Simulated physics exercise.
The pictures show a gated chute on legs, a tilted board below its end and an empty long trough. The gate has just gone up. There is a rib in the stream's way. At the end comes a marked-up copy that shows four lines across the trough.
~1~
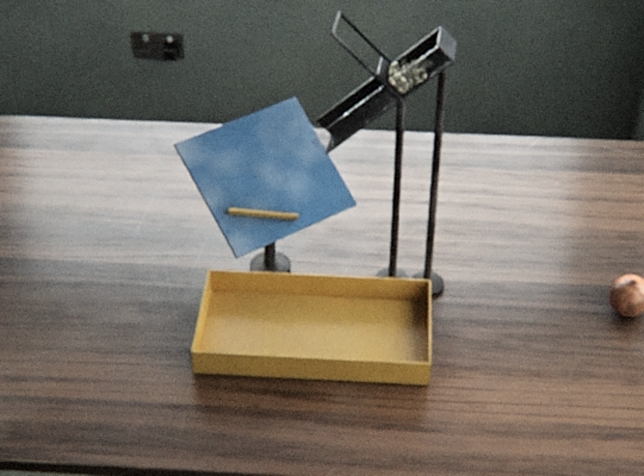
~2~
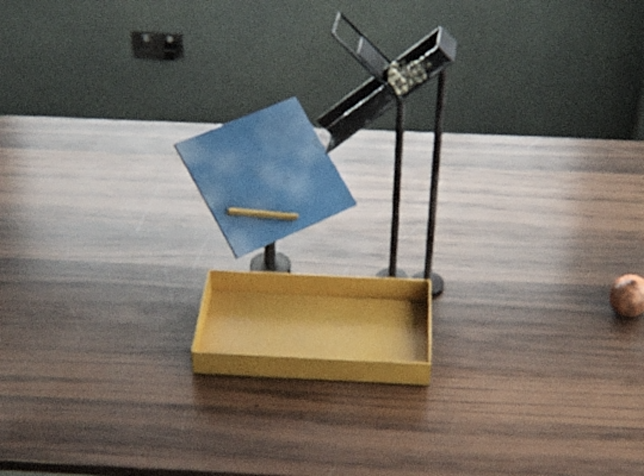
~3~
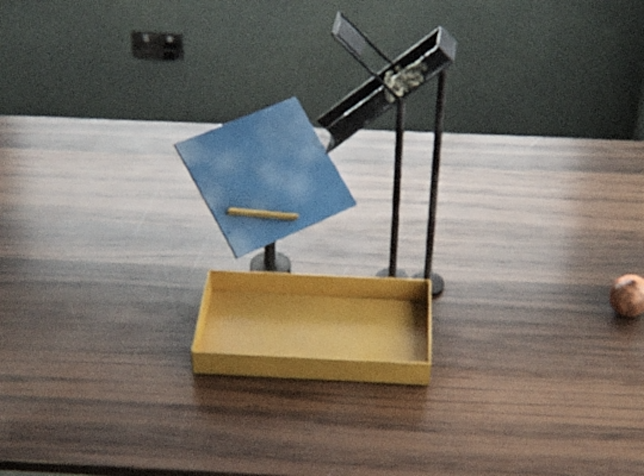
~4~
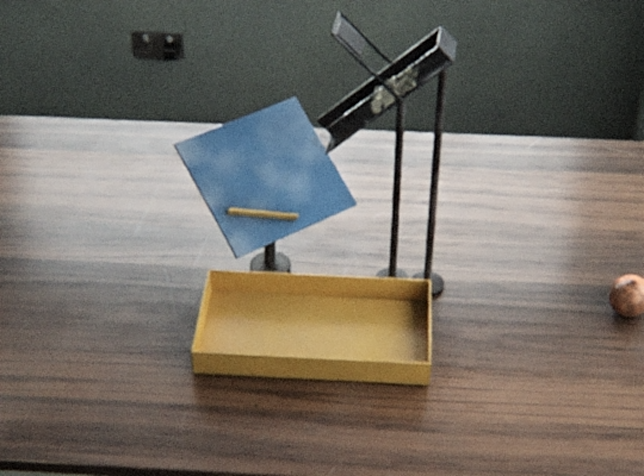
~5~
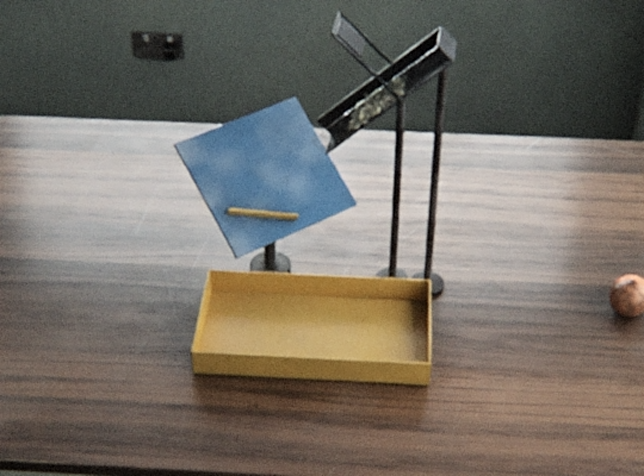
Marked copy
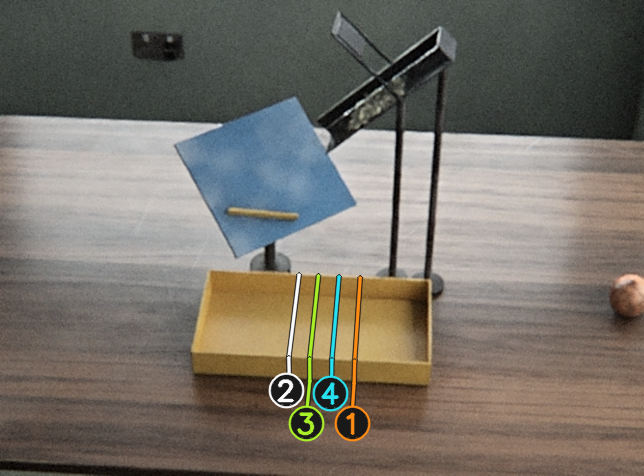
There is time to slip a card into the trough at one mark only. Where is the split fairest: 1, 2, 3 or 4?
Go for 4.
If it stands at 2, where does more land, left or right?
The right side.
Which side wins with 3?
The right side.
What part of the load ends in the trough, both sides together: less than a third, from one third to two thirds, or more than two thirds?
From one third to two thirds.
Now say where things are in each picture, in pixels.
The first frame shows load behind the gate at (411, 73), white beans; lip of the chute at (329, 144), sloping fairly steeply.
The second frame shows middle of the board at (267, 174), tilted fairly steeply; middle of its low edge at (299, 230); of its high edge at (236, 120).
The third frame shows front corners of the trough at (192, 351) and (430, 363), empty; front of the load at (390, 99).
The fourth frame shows middle of the load at (393, 86); its front at (375, 108), about a third of the way to the lip; rib from (229, 209) to (299, 215).
The fifth frame shows middle of the load at (378, 99); its front at (352, 126), about two thirds of the way to the lip.
On the marked copy, line 1 crosses the front rim at (354, 360); line 2 crosses the front rim at (288, 356); line 3 crosses the front rim at (309, 357); line 4 crosses the front rim at (331, 358).
Choosing 1, of what is caught, nearly all on the left of the divider, a small part on the right.
Choosing 2, of what is caught, a stray few on the left of the divider, nearly all on the right.
Choosing 3, of what is caught, a small part on the left of the divider, nearly all on the right.
Choosing 4, of what is caught, about two thirds on the left of the divider, about a third on the right.
